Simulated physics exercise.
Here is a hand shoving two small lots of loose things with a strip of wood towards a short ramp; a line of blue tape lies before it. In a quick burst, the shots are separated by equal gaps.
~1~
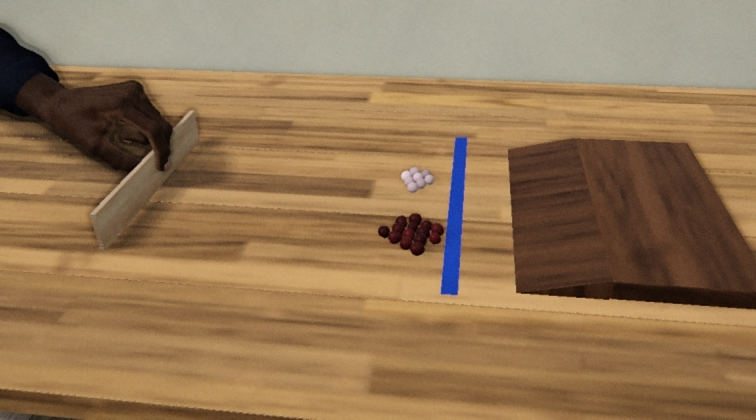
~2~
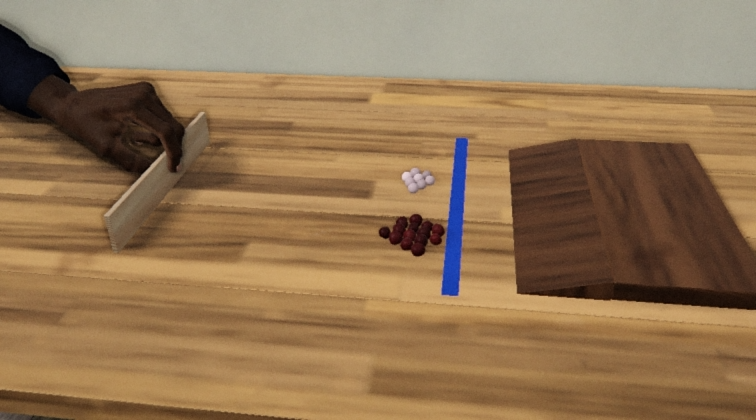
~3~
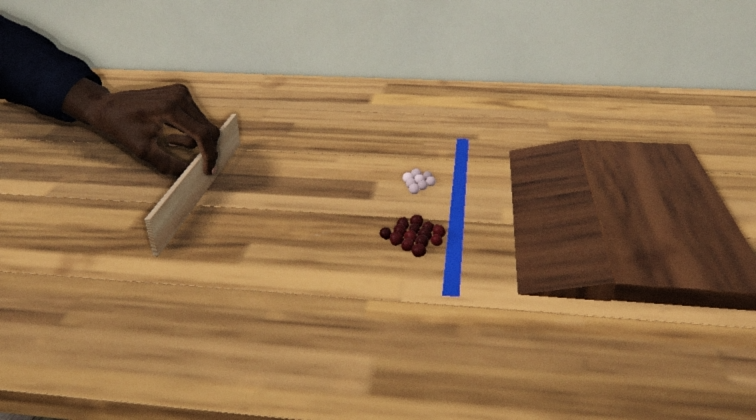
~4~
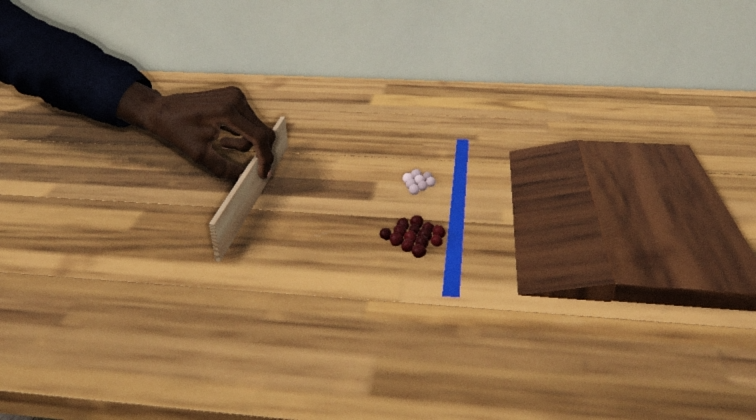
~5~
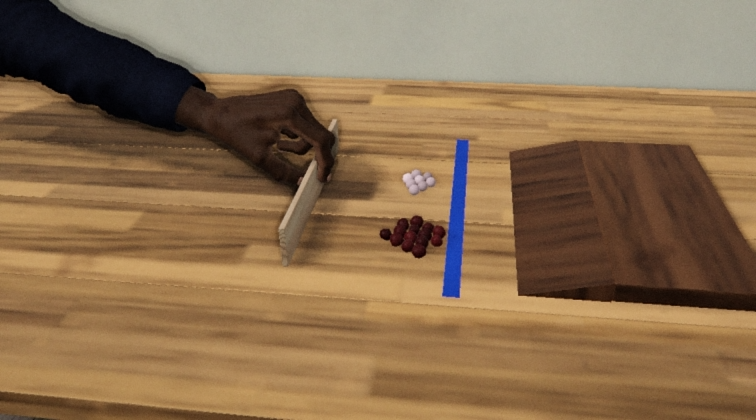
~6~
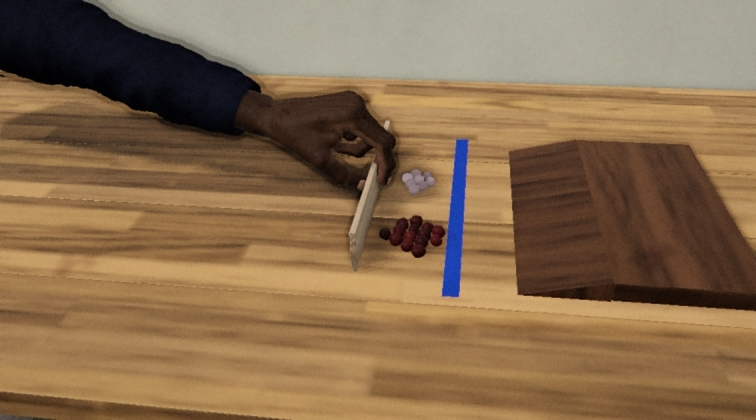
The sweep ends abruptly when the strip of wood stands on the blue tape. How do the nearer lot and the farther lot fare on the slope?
In the end the nearer lot puts some on top while the farther lot puts some on top.
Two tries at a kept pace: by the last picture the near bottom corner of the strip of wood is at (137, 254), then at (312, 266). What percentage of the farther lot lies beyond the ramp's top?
Near 0 in a hundred, then near 100 in a hundred.
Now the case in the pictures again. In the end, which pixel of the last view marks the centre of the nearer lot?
Around (630, 246).
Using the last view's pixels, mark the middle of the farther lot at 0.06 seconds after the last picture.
(457, 186), roughly.
Then, 0.06 s after the last picture, strip of wood still moving, near (438, 171); nearer lot all short of the ramp; farther lot all short of the ramp.
Then, 0.14 s after the last picture, strip of wood stopped at the blue tape; nearer lot about two thirds on the ramp, about a quarter short of the ramp; farther lot a small part past the top, most on the ramp.
Then, 0.42 s after the last picture, strip of wood stopped at the blue tape; nearer lot about two thirds past the top, about a quarter on the ramp; farther lot all past the top.
At rest, strip of wood stopped at the blue tape; nearer lot about two thirds past the top, about a quarter short of the ramp; farther lot all past the top.
